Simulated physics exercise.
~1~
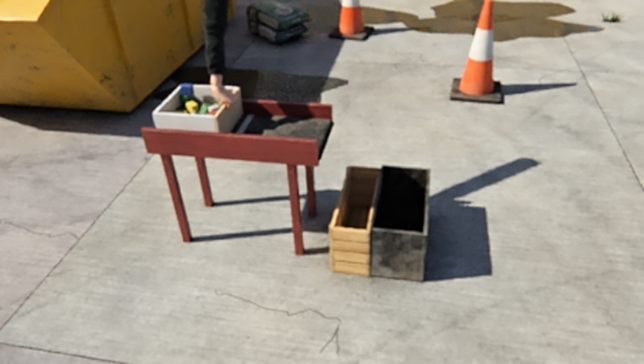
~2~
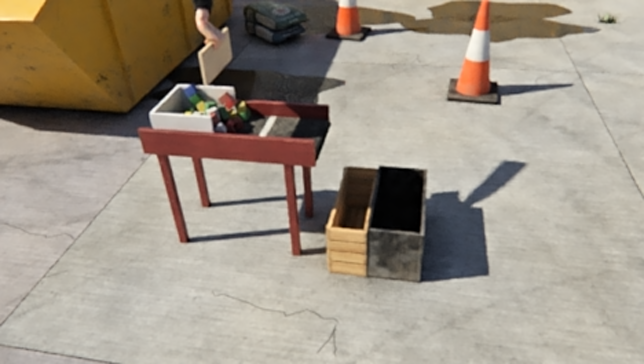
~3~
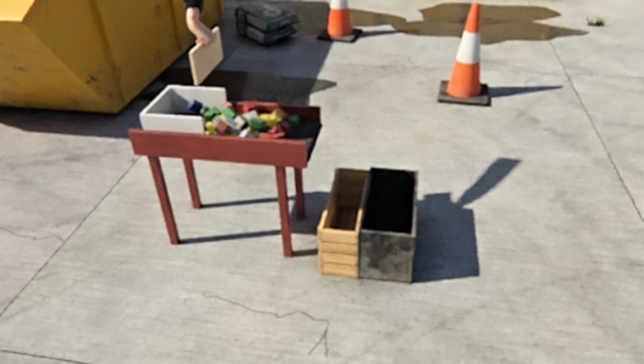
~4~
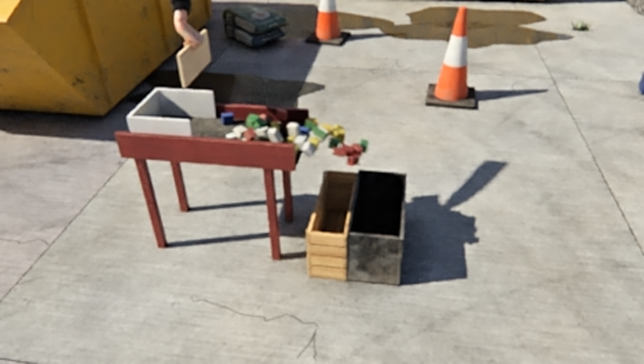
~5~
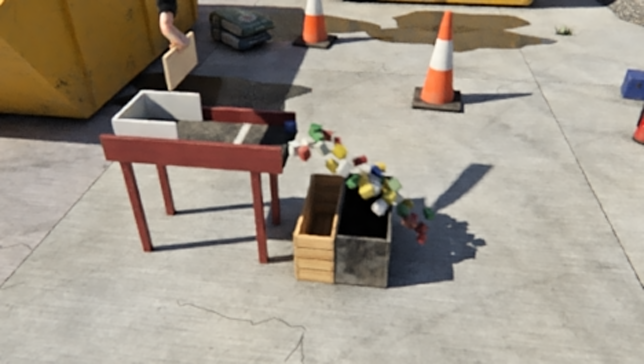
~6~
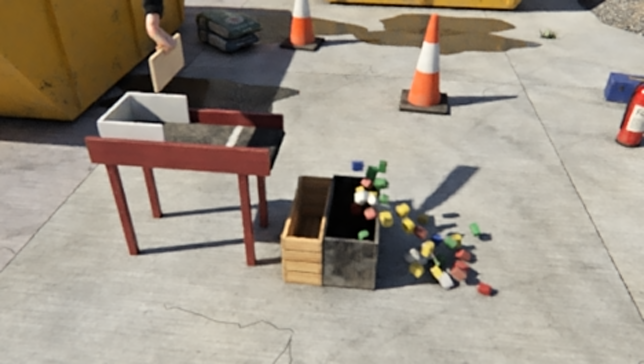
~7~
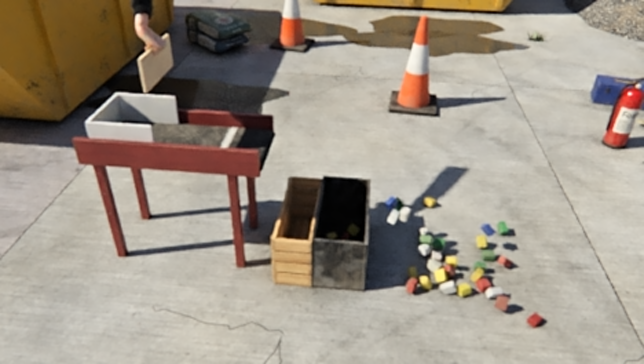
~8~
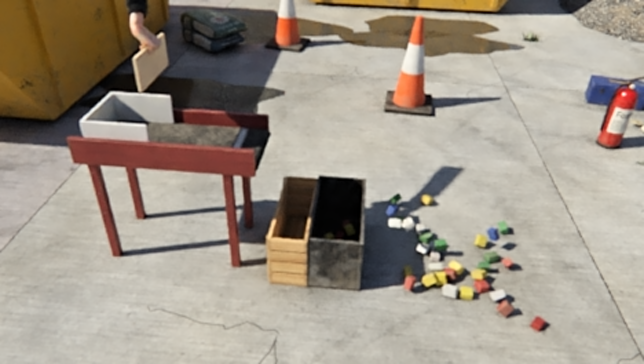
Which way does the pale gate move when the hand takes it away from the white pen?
The gate moves up, lifted by the hand to a spot above the table.
